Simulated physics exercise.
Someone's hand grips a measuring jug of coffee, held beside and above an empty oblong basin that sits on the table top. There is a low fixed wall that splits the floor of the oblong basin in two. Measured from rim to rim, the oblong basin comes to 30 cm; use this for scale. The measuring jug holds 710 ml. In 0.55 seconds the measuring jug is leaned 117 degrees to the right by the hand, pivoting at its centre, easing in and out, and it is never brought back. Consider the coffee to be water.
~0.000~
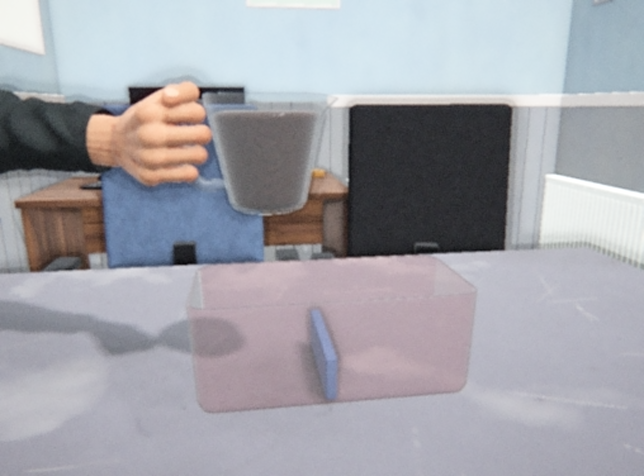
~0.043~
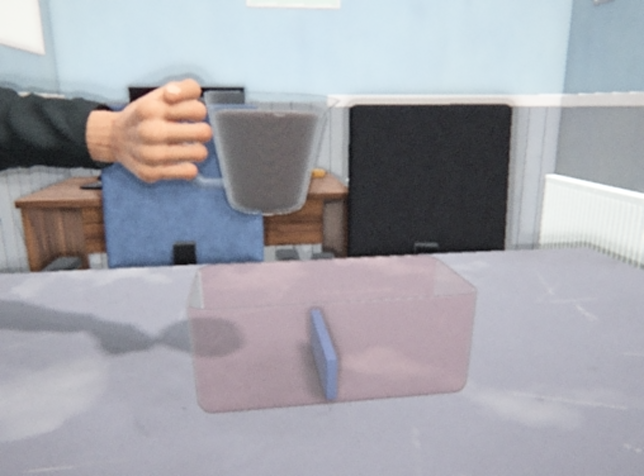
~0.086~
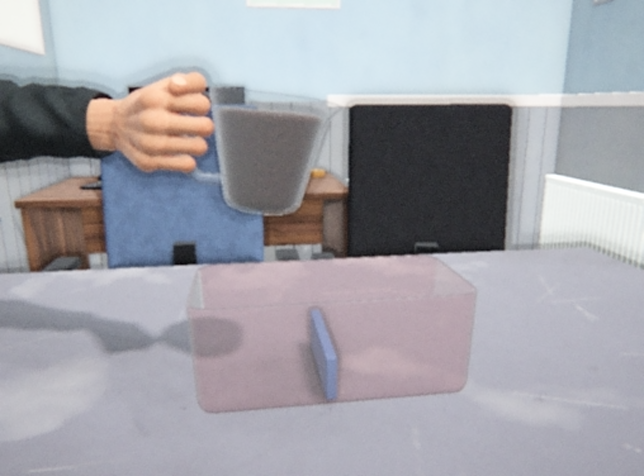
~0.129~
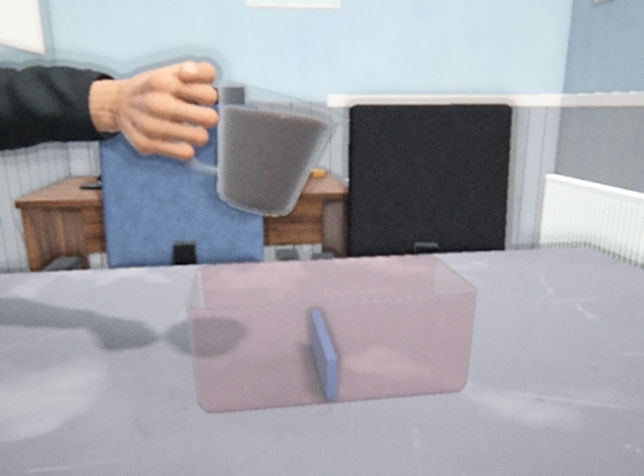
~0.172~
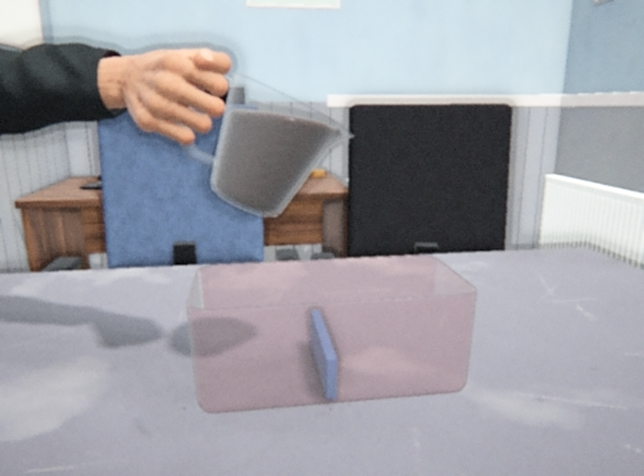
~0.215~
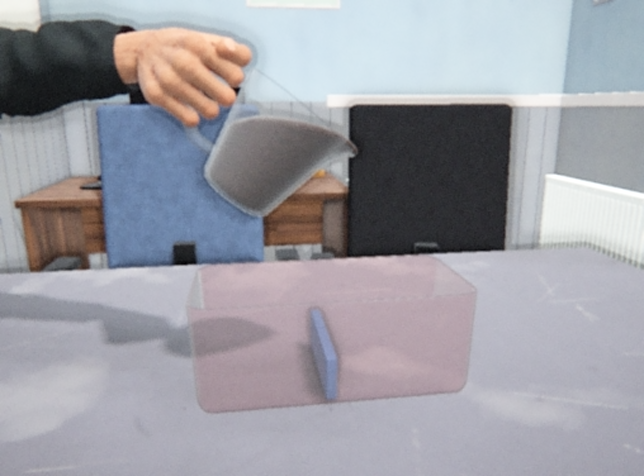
At the start, a hand on the left holds a clear jug of dark grey liquid upright above an empty, pinkish see-through basin with a blue divider. The hand rises and leans the jug to the right, slowly and then faster, until the liquid reaches its lip.
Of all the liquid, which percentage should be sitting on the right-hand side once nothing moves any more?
Around 83 per cent should be sitting there.
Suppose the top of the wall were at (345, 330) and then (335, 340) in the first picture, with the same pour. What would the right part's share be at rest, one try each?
In turn about 60 and 70 per cent.
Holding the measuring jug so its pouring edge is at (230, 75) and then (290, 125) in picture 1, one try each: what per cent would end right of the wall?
Around 10 per cent first, around 40 per cent next.
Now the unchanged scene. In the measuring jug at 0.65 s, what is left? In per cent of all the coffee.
1 in a hundred, give or take.
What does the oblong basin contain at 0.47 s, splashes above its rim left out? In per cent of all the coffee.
Around 42 percent.
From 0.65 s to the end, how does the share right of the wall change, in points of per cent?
There is a rise of about 6.
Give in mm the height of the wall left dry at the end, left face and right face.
Left roughly 46 mm; right roughly 22 mm.
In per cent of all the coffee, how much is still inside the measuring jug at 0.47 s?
Portion remaining: Approx. 30 per cent.
After 0.47 s the tilt is 110° and 30 per cent is still to pour, 0 is left of the wall and 42 right of it.
After 0.65 s the tilt is 117° and 1 per cent is still to pour, 2 is left of the wall and 78 right of it.
After 0.84 s the tilt is 117° and 0 per cent is still to pour, 6 is left of the wall and 84 right of it.
After 1.05 s the tilt is 117° and 0 per cent is still to pour, 7 is left of the wall and 84 right of it.
In the end 7 per cent lies left of the wall, 83 right of it and 9 outside.
